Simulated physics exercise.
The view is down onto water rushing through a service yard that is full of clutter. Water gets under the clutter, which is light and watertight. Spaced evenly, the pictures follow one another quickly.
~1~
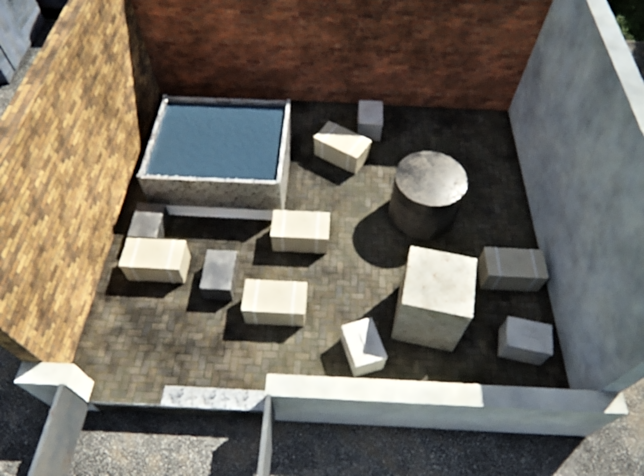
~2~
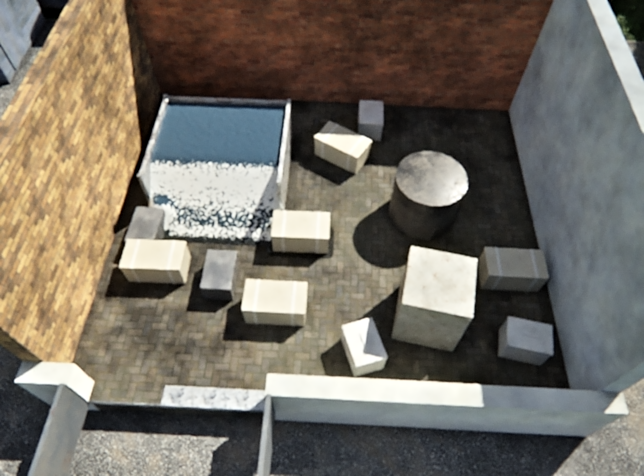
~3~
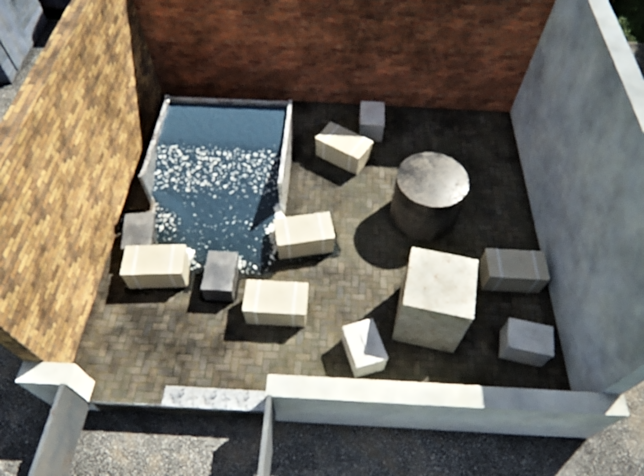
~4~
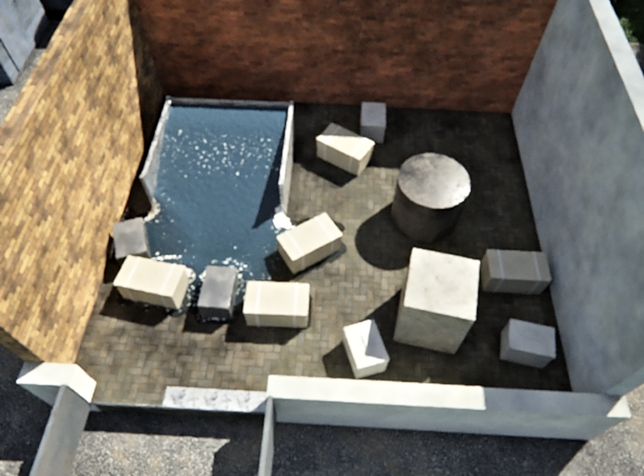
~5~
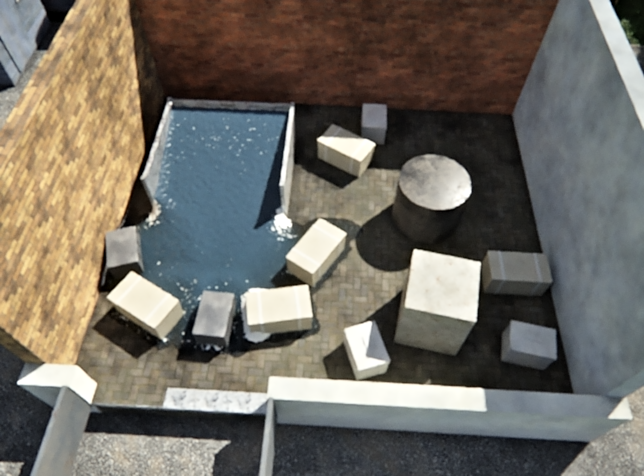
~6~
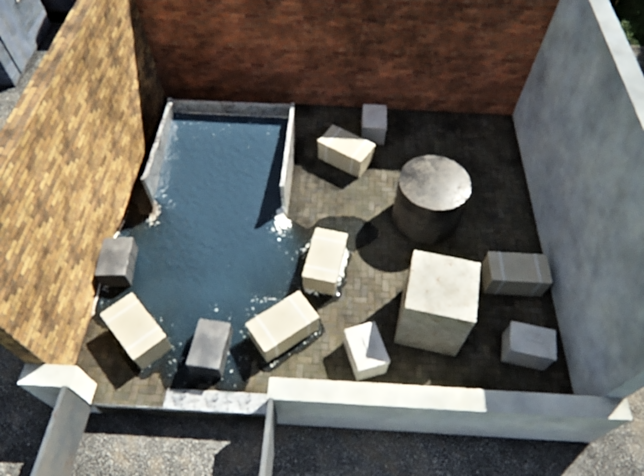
Water rushes from a tank into a walled yard and pushes several nearby boxes outward.
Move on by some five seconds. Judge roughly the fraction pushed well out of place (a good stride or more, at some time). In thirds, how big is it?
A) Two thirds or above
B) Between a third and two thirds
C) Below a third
A.
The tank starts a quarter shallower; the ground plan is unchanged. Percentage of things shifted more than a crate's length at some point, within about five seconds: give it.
60 per cent.
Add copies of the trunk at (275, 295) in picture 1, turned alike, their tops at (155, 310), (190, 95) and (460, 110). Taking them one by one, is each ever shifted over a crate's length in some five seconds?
Listed in order: Displaced, hardly budges, then hardly budges.
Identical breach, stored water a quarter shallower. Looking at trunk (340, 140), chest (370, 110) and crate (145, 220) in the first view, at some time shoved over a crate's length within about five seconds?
Respectively, never gets that far, never gets that far, gets that far.
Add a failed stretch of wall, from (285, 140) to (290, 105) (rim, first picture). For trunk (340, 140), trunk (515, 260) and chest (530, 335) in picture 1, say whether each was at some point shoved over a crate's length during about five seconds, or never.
Lab note - in sequence: Travelled far enough; travelled far enough; travelled far enough.
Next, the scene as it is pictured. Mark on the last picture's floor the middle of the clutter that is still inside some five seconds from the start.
Roughly (424, 245).
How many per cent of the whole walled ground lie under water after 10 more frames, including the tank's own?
Roughly 50 %.
A moment on, 5 of 10 are well off their spots; 1 afloat.
Next, 6 of 10 are well off their spots; 2 afloat.
Later, 6 of 10 are well off their spots; 2 afloat.
In the end, 7 of 10 are well off their spots, and 7 have been at some point; 1 afloat.
